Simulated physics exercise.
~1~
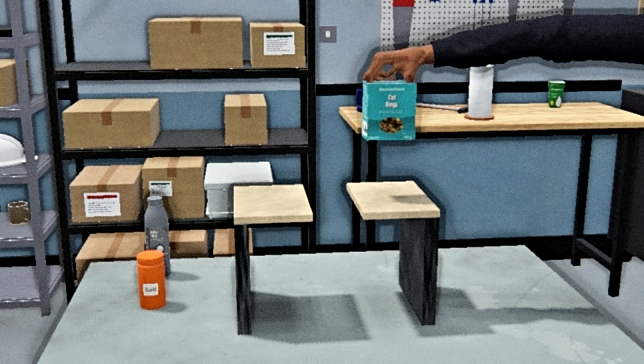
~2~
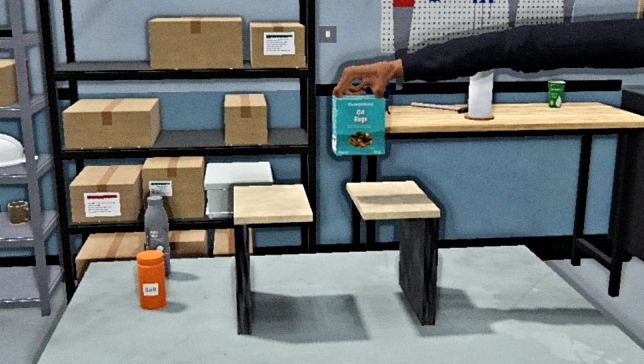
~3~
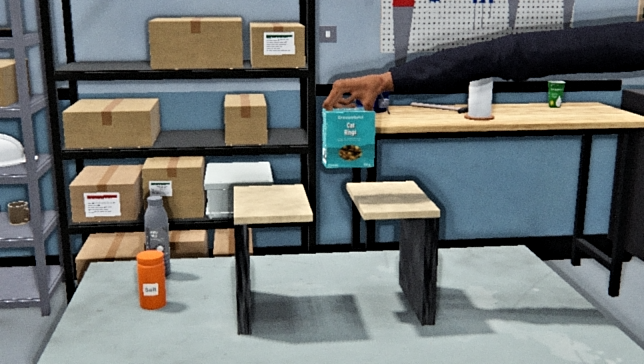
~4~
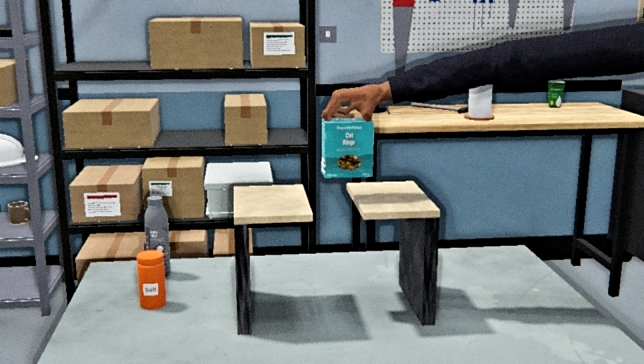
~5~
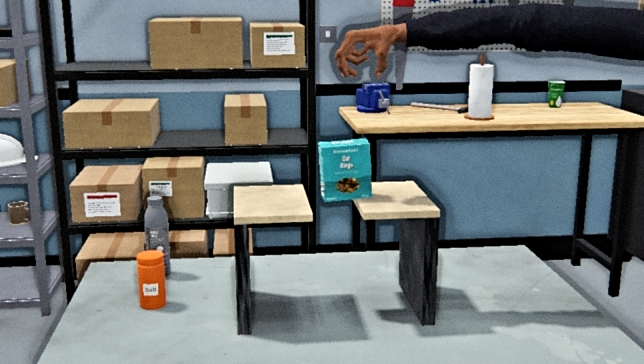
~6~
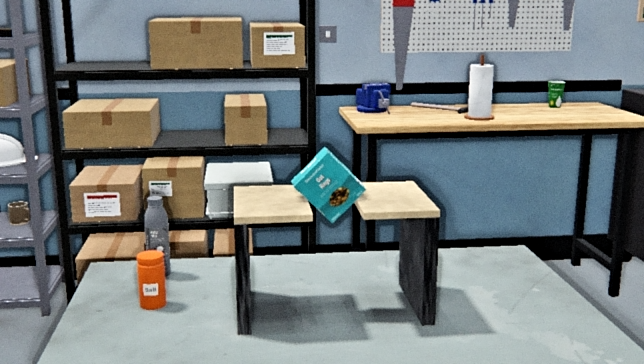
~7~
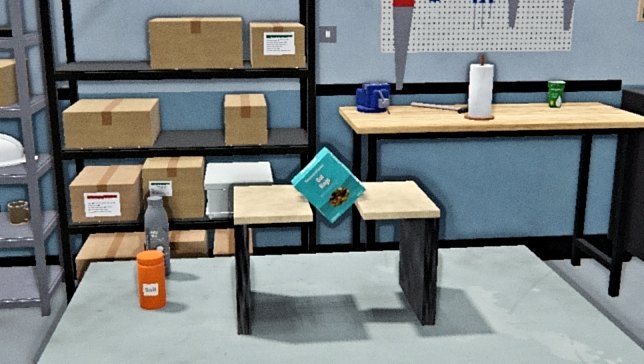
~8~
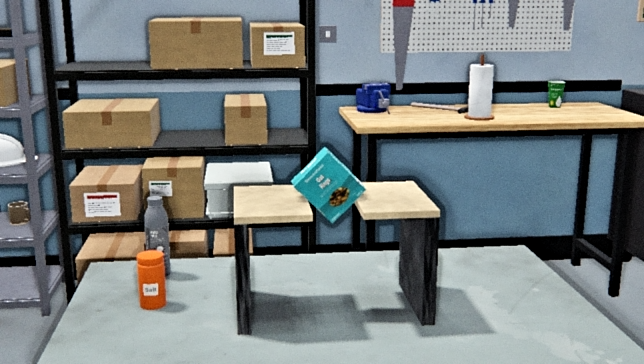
Hand lowering a turquoise packet over a gap between two ledges and letting go, the packet tipping and lodging aslant between them.
